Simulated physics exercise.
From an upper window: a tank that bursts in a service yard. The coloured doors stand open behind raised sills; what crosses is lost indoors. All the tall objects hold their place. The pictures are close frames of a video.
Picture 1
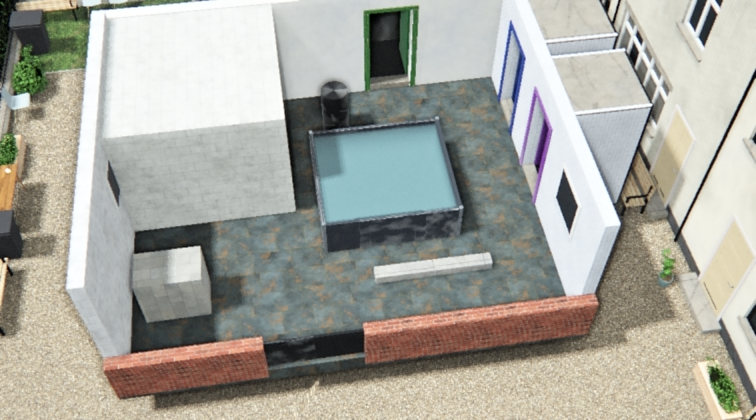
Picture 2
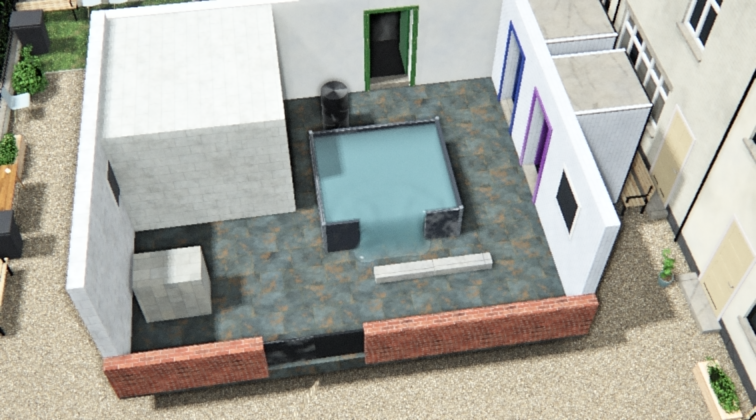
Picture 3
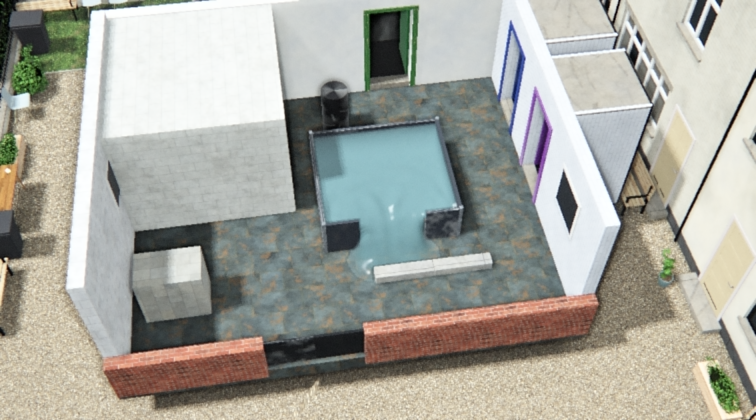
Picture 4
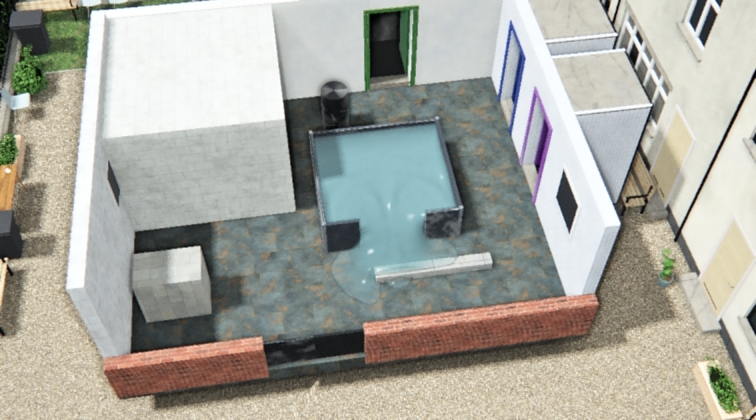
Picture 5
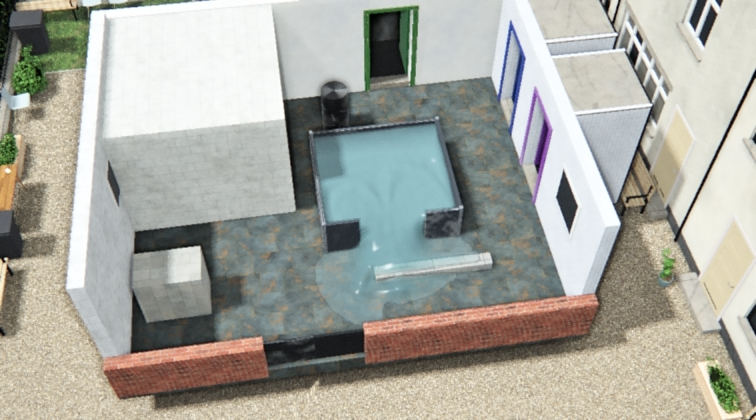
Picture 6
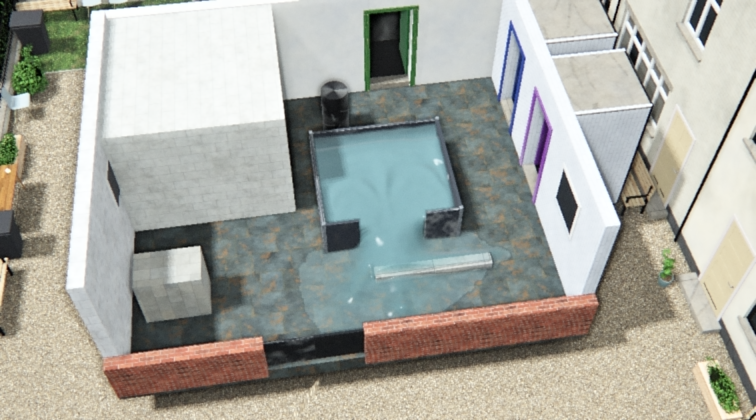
Water pouring from a gap in the front of a square tank, spreading across a walled yard's dark paving around a low pale block.
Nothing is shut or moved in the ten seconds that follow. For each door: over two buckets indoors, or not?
One by one: The green door stays under that; the blue door stays under that; the purple door takes more than that.
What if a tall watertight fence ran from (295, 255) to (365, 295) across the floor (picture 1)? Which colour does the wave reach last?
It is the door marked green.
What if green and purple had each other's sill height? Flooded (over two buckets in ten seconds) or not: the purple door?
One by one: The purple door holds.
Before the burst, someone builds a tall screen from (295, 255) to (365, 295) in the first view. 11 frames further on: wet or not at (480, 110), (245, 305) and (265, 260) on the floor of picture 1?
One after the other: No water, awash, no water.
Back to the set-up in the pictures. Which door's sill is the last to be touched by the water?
It is the green-painted one.
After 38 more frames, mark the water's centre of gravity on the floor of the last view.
Around (361, 239).
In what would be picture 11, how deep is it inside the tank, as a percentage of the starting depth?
About 72 per cent.
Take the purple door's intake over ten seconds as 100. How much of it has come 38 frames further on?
I make it 65 per cent.
A moment on, water covers 35 % of the floor; the green door not reached, the blue door not reached, the purple door not reached.
Next, water covers 50 % of the floor; the green door not reached, the blue door not reached, the purple door wet at the sill, nothing in.
Then, water covers 65 % of the floor; the green door not reached, the blue door wet at the sill, nothing in, the purple door under two buckets in.
Later, water covers 85 % of the floor; the green door wet at the sill, nothing in, the blue door wet at the sill, nothing in, the purple door over two buckets in.
In the end, water covers 95 % of the floor; the green door wet at the sill, nothing in, the blue door under two buckets in, the purple door over two buckets in.
